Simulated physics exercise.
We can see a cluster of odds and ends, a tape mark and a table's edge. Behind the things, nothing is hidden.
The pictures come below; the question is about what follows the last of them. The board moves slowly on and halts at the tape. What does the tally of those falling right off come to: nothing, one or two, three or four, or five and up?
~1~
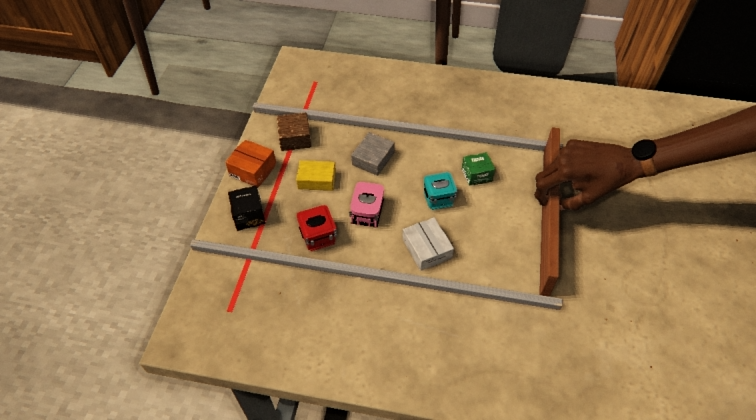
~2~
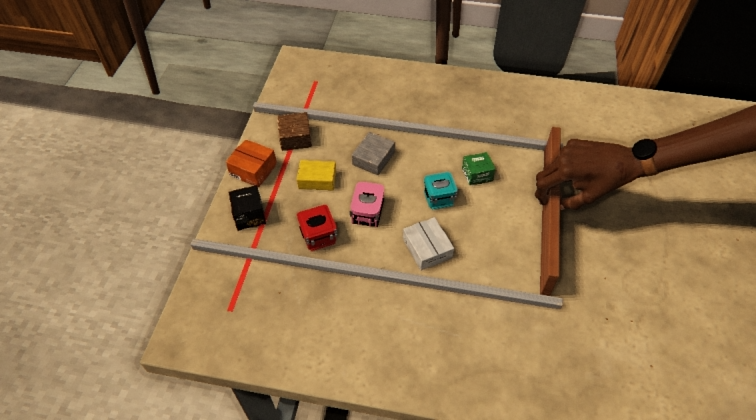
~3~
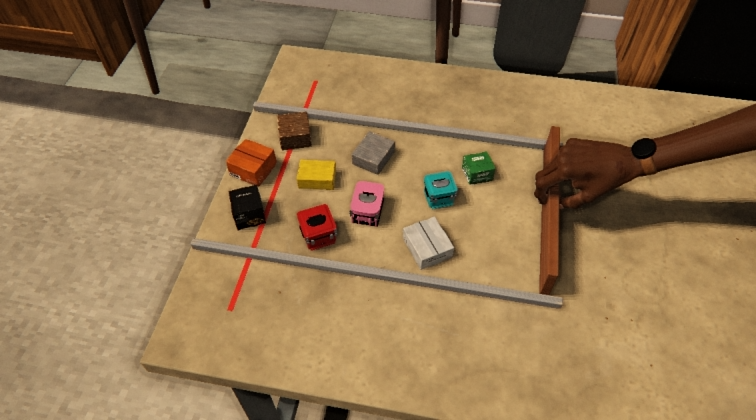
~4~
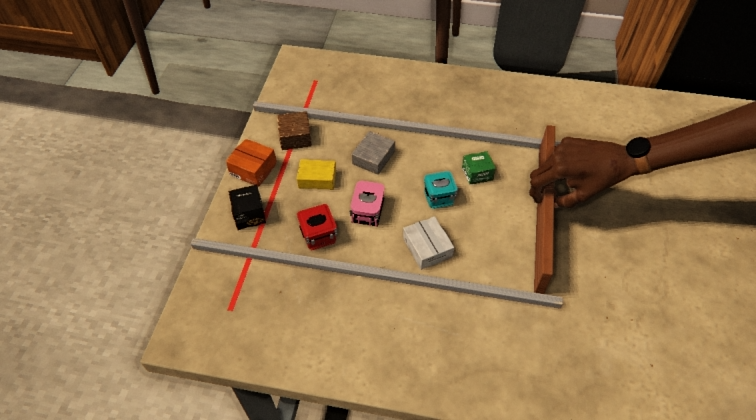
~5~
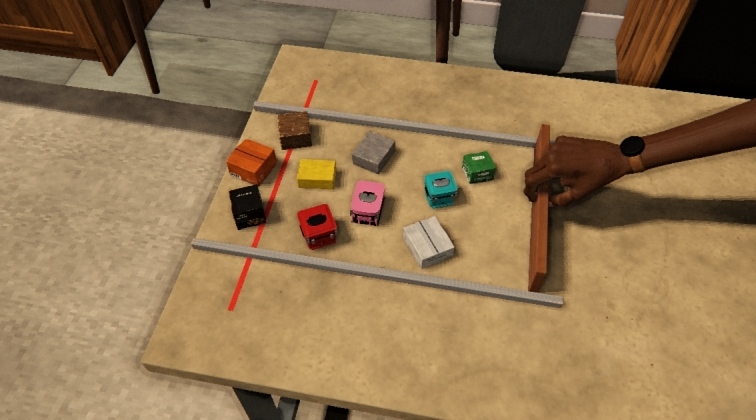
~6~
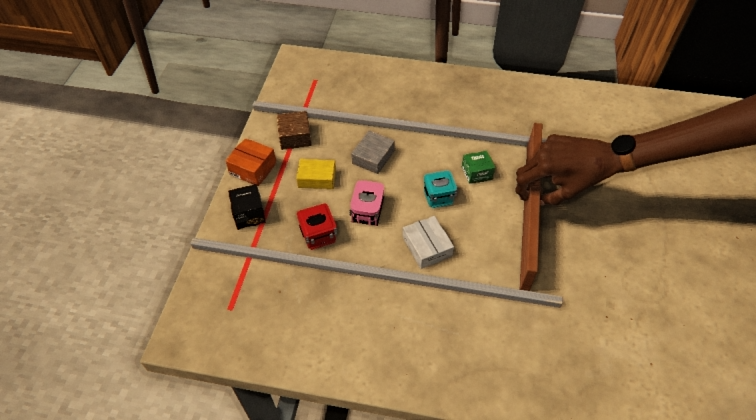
It comes to three or four.
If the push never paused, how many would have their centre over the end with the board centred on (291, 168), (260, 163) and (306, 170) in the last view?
The numbers are 3, 6 and 0.
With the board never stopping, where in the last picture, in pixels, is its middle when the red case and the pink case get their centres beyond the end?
The middle is at (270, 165) when it's the red case, and at (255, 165) when it's the pink case.
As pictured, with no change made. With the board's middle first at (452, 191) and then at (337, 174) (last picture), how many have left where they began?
The count is 3 at the first point and 9 at the second.
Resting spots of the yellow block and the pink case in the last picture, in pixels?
Near (240, 159) and (239, 184).
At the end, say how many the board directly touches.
3 end up touching it.
Soon after, none off yet; orange box at rest near (251, 162); black box at rest near (247, 207); brown block at rest near (294, 130).
Then, none off yet; orange box moved a little near (238, 162); black box moved about its own width near (224, 200); brown block moved about its own width near (263, 123).
At rest, the number that fall off is three or four; fallen, brown block, black box and orange box.
